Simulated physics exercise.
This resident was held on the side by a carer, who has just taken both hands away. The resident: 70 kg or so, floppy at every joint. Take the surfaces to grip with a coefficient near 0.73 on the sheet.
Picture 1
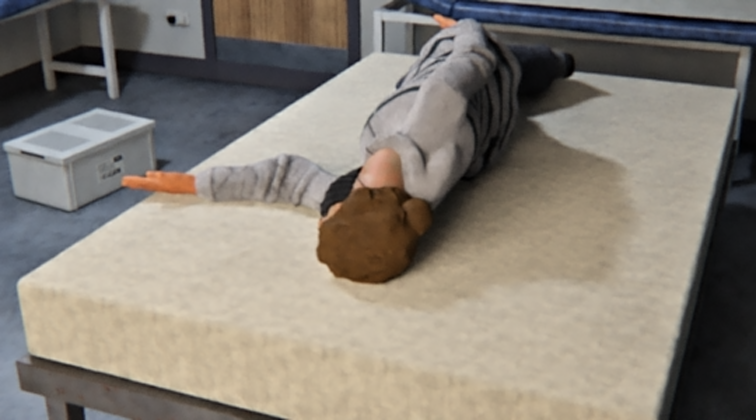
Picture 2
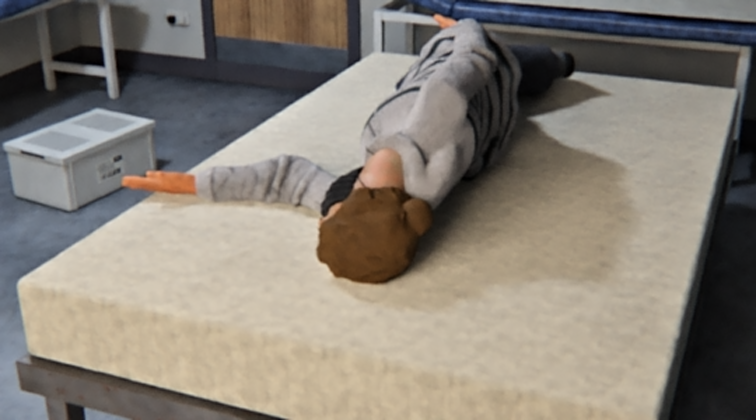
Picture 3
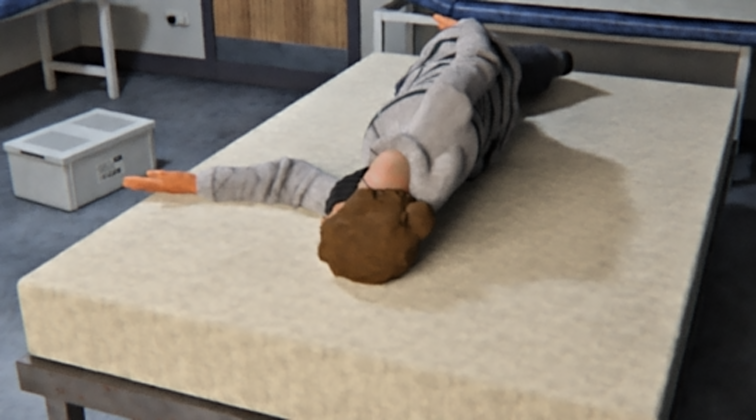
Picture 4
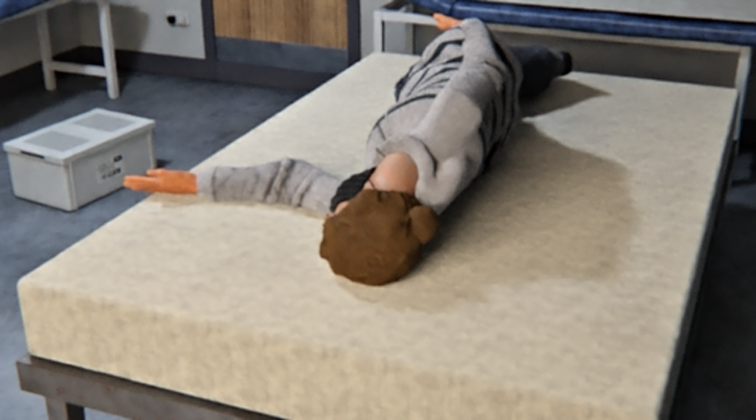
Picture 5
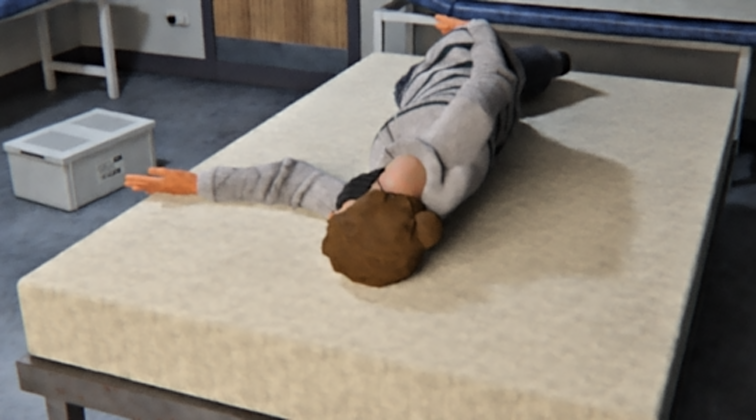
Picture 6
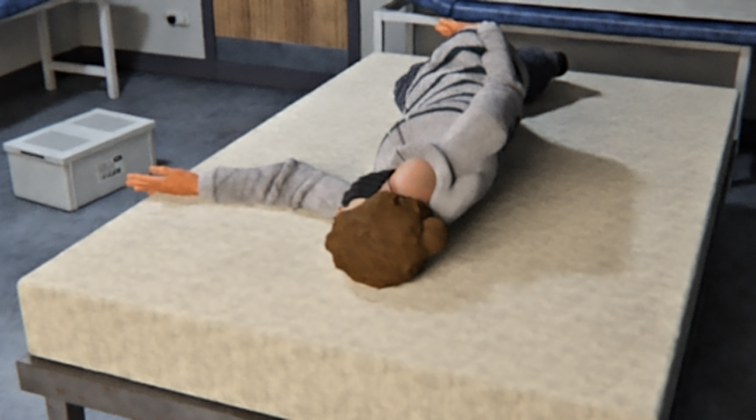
A brown-haired person in a grey striped top and dark trousers lies on their side on a cream mattress, one arm stretched left toward a pale storage box, barely moving at first. The torso then rolls slightly toward their back, the head shifting a little right while the outstretched hand turns slightly.
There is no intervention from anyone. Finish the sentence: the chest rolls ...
... towards the back.
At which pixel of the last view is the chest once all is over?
It ends up near pixel (482, 197) in the last picture.
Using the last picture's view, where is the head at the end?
I'd put it close to (445, 245) in the last view.
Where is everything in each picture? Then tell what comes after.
In the first frame, chest (415, 152); 60° from supine.
In the second frame, chest (415, 152); 60° from supine.
In the third frame, chest (418, 155); 60° from supine.
In the fourth frame, chest (421, 159); 55° from supine.
In the fifth frame, chest (426, 164); 50° from supine.
In the sixth frame, chest (433, 169); 45° from supine.
Then, 0.21 s after the last picture the chest is turned 20° from lying flat on the back, near (462, 184) in the last picture's view.
Then, 0.61 s after the last picture the chest is turned 0° from lying flat on the back, near (482, 197) in the last picture's view.
Then, 1.21 s after the last picture the chest is turned 0° from lying flat on the back, near (482, 197) in the last picture's view.
When all is still, chest sinks back.
